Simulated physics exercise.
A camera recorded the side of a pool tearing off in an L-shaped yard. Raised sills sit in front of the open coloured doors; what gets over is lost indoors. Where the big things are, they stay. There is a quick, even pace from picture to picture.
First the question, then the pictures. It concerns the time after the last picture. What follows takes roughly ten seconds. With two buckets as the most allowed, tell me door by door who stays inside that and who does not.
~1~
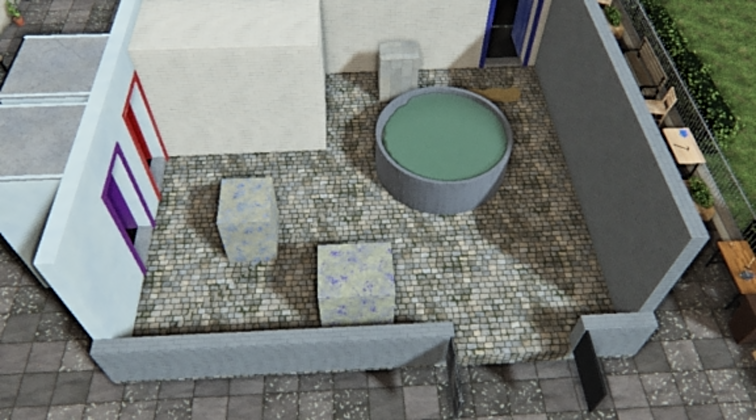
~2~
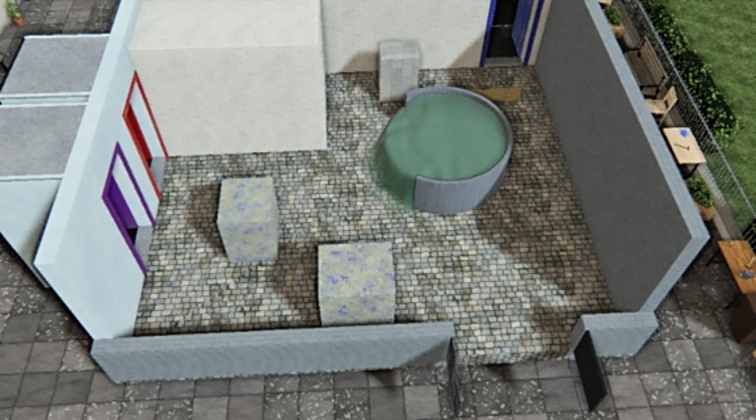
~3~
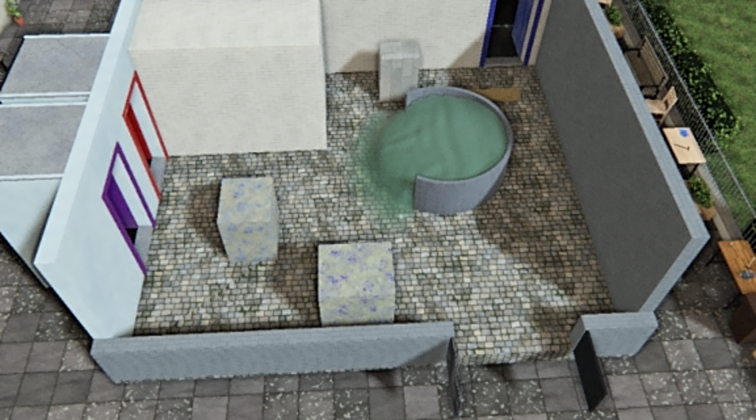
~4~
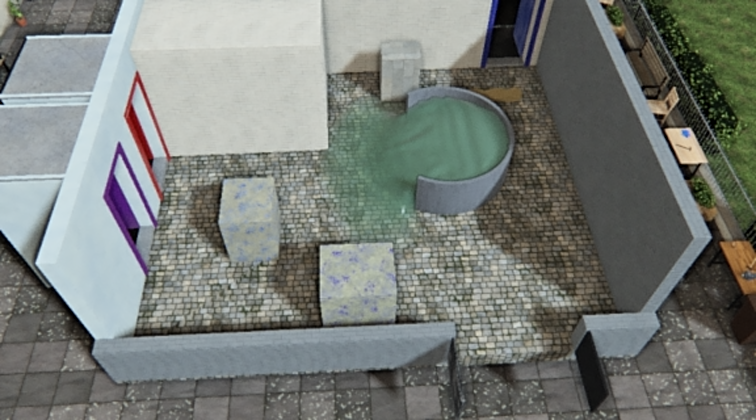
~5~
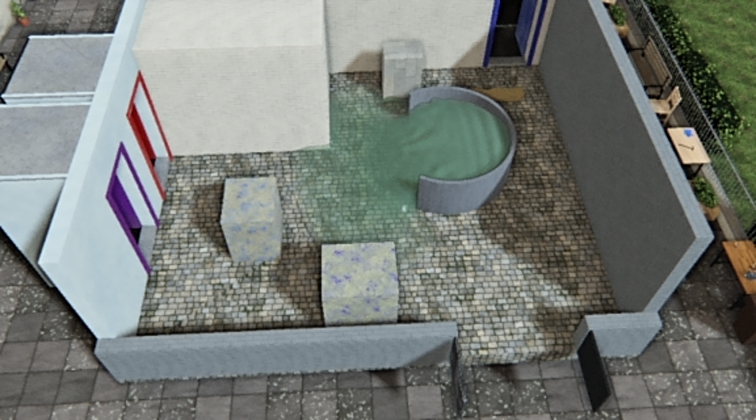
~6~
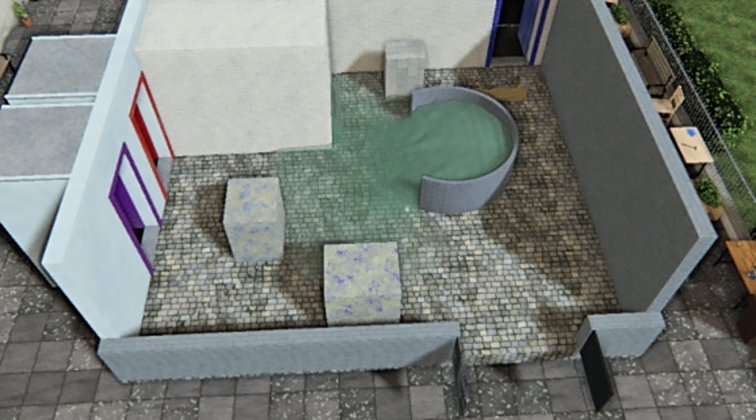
Outcome: The red door will be deluged; the blue door will be deluged; the purple door will be deluged.
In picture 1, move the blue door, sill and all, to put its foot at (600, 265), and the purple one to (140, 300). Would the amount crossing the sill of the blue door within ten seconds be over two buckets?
My reading: Blue takes less.
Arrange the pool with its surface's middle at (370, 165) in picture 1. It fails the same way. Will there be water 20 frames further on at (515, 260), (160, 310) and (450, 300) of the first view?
Result: Spared; inundated; inundated.
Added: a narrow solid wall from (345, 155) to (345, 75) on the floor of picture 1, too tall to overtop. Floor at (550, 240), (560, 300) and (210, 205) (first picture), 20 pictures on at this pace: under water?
Untouched, untouched, submerged.
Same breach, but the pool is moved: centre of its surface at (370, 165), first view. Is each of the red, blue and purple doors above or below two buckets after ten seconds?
Taking the doors in turn, red surpasses that, blue remains short, and purple surpasses that.
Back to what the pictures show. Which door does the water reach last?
Last comes the one in blue.
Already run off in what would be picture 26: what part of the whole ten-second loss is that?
Roughly 50 %.
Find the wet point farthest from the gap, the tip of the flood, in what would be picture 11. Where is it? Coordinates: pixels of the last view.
The front tops out at about (182, 346).
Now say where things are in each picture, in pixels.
The round pool at (444, 135) is whole and still, in the first frame.
The front is at (409, 214), out from the gap at (380, 155), in the second frame.
The front is at (395, 230), out from the gap at (380, 157), in the third frame.
The front is at (367, 99), out from the gap at (381, 159), in the fourth frame.
Water pours out at (383, 160) and has run to a hidden place, in the fifth frame.
The front is at (322, 282), out from the gap at (385, 160), in the sixth frame.
A moment on, water covers 40 % of the floor; the red door wet at the sill, nothing in, the blue door not reached, the purple door not reached.
Next, water covers 55 % of the floor; the red door over two buckets in, the blue door not reached, the purple door under two buckets in.
Then, water covers 65 % of the floor; the red door far over two buckets in, the blue door wet at the sill, nothing in, the purple door over two buckets in.
Later, water covers 95 % of the floor; the red door far over two buckets in, the blue door over two buckets in, the purple door over two buckets in.
In the end, water covers 95 % of the floor; the red door far over two buckets in, the blue door over two buckets in, the purple door far over two buckets in.
